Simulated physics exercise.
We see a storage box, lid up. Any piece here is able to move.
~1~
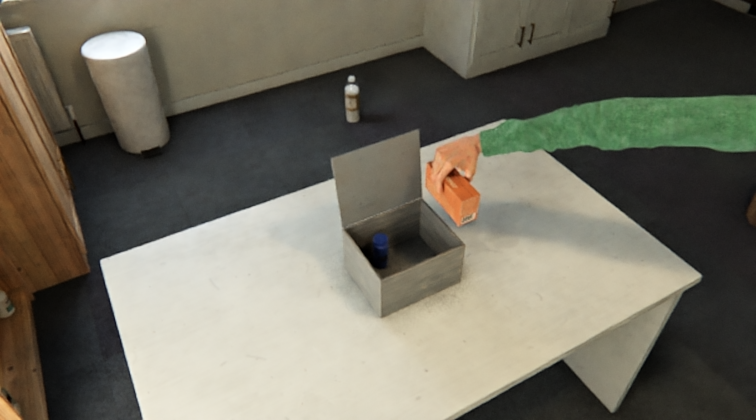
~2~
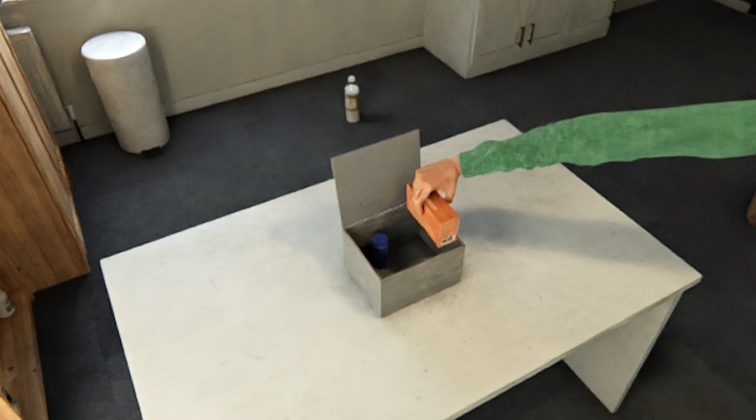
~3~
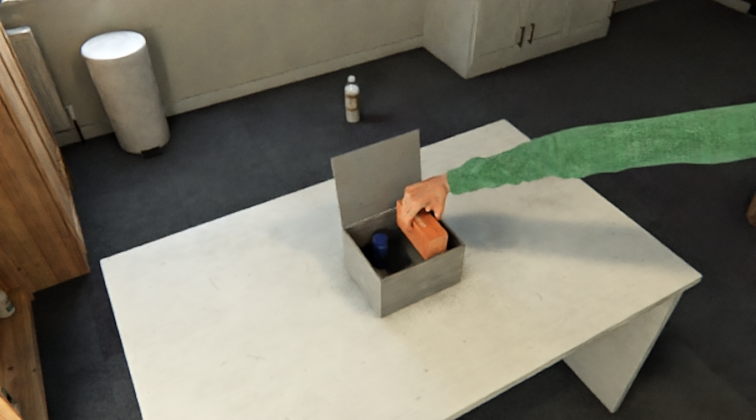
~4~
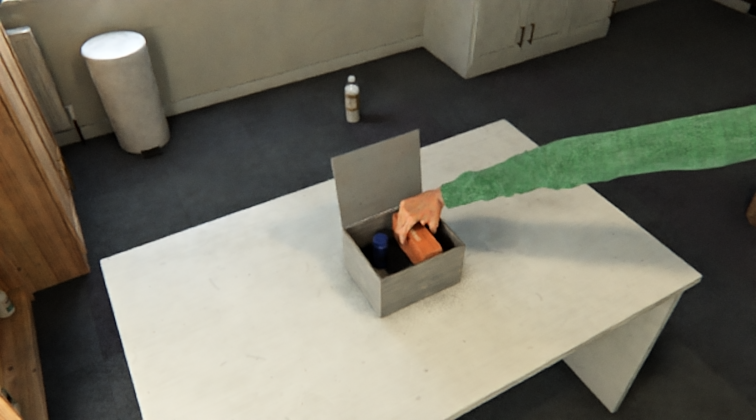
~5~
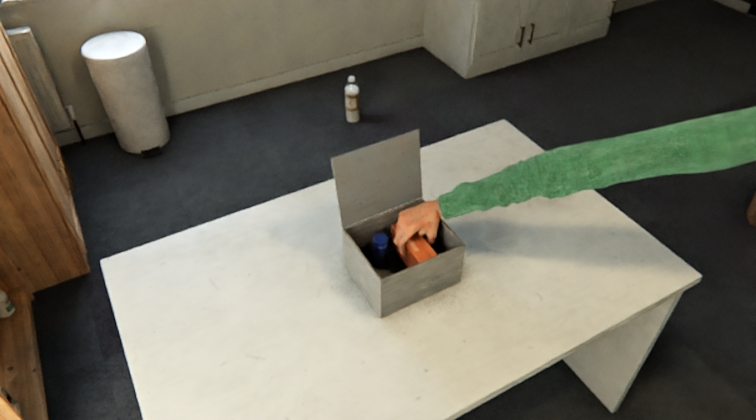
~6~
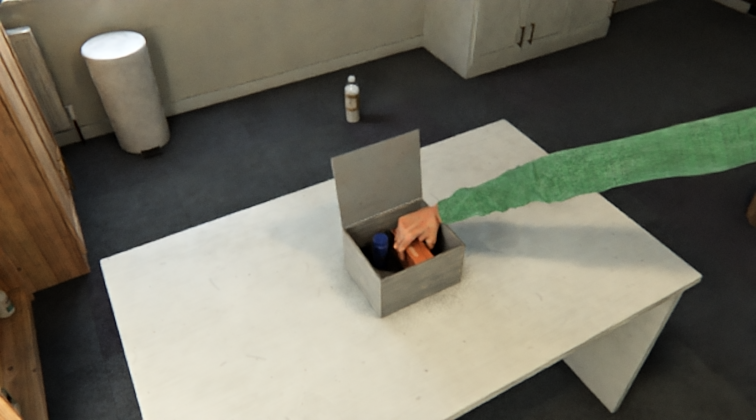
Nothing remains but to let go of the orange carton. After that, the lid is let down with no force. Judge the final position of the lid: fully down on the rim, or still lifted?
Final position: Fully down on the rim.
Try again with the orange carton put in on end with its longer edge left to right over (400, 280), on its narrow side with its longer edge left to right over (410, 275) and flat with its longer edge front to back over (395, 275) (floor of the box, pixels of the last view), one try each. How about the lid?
Results in order: Lid up, lid down, lid down.
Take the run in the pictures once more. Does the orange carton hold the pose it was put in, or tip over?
At the finish it holds its orientation.
Then, 1.30 s on from there, lid 78° above the rim.
Then, 1.70 s on from there, lid 49° above the rim.
Then, 2.10 s on from there, lid 9° above the rim.
In the end, lid shut; both unmoved. At the end, from the last picture's camera, orange carton near (414, 257).
